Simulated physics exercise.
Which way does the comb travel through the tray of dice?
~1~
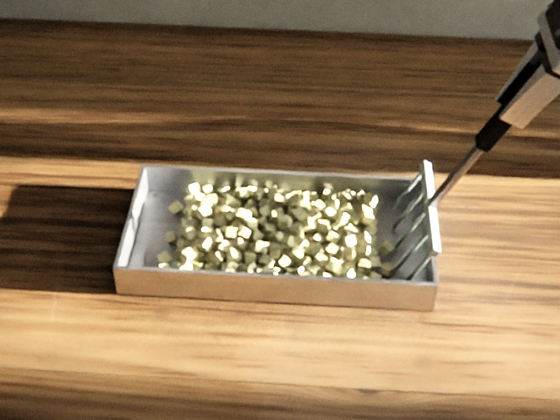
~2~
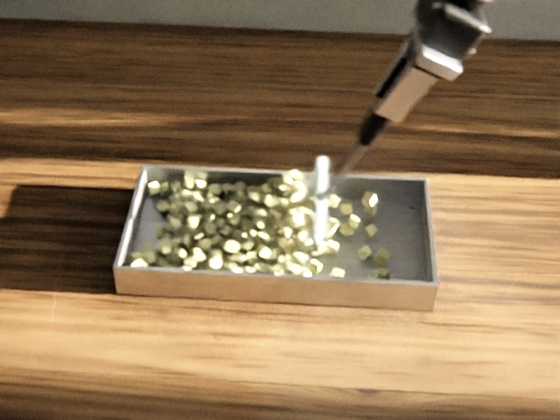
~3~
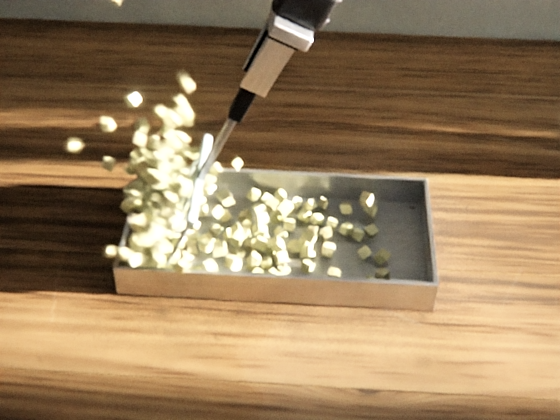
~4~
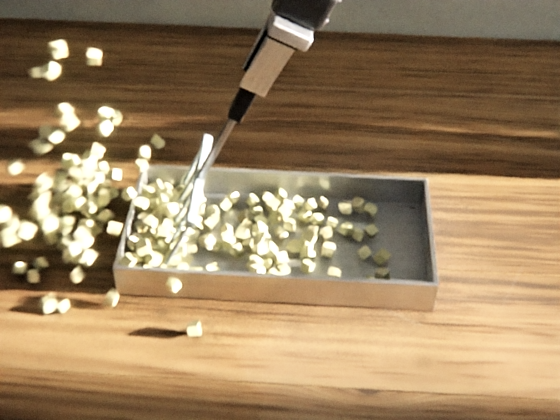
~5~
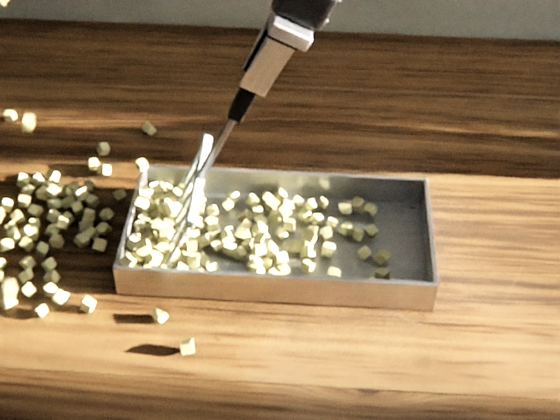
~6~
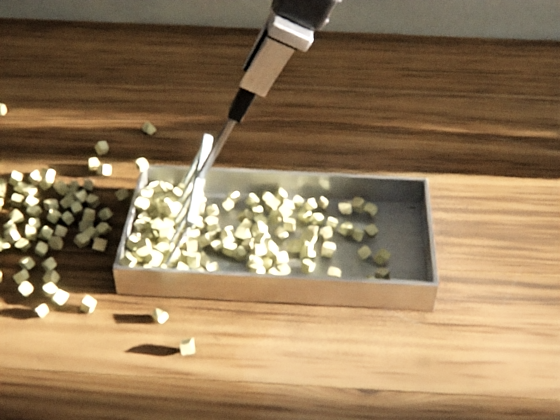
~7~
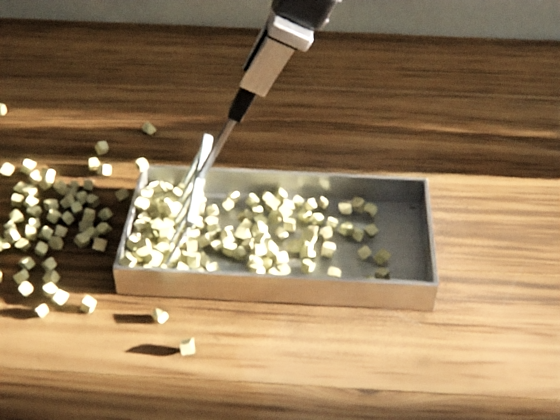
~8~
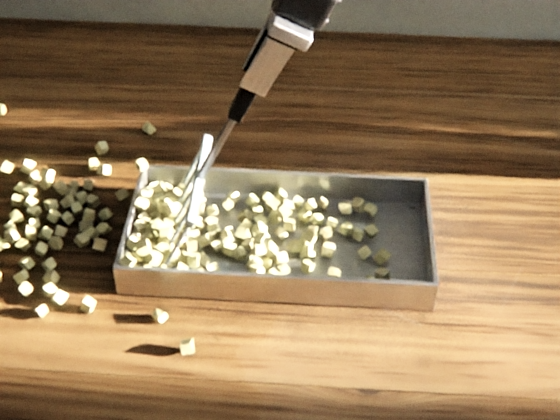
The comb moves to the left, going from the right end of the tray towards the left end, where it stops.
